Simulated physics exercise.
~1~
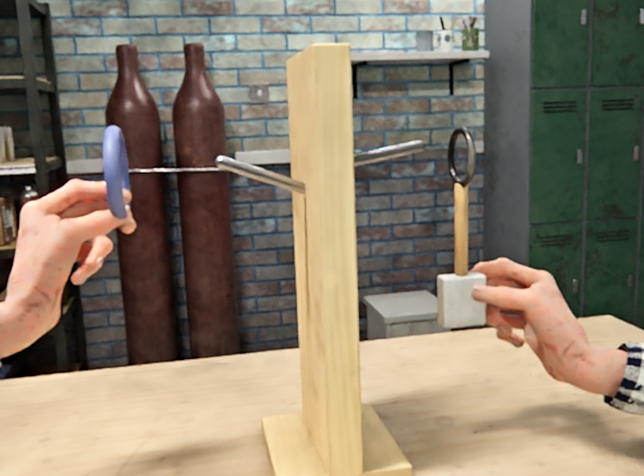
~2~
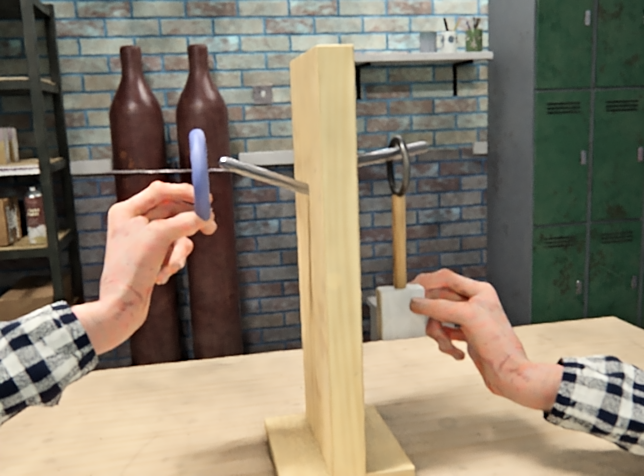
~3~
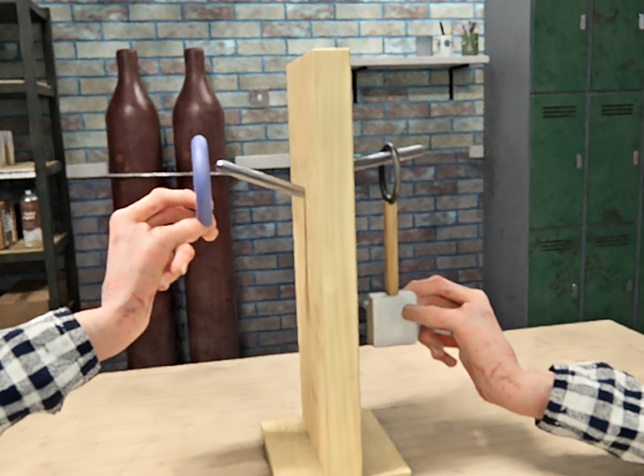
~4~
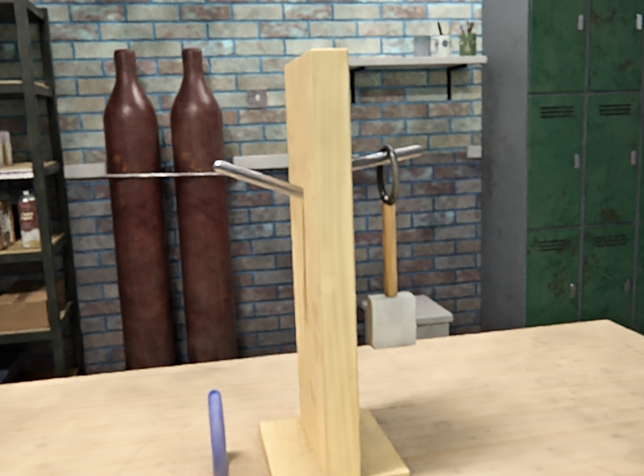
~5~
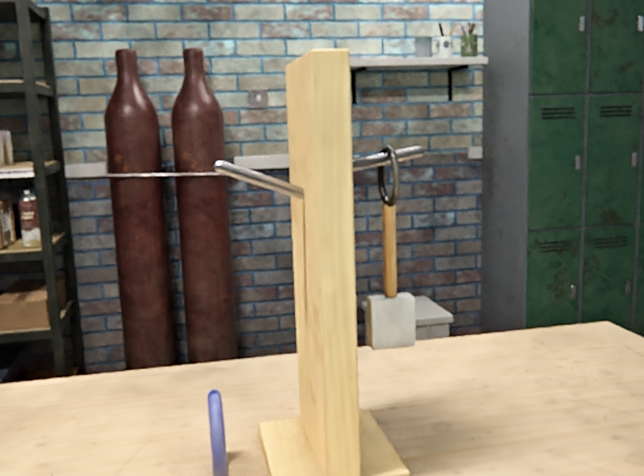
At first, a left hand holds a blue ring of tape and a right hand holds a white-headed brush with a wooden handle, on either side of a wooden stand with metal pegs. The left hand carries the tape rightward toward the left peg, while the right hand moves the brush leftward until the black loop on its handle surrounds the right peg. Both hands hold there briefly, then let go and leave the view. The tape drops to the tabletop and stands on edge beside the base. The brush stays hanging from its peg by the loop.
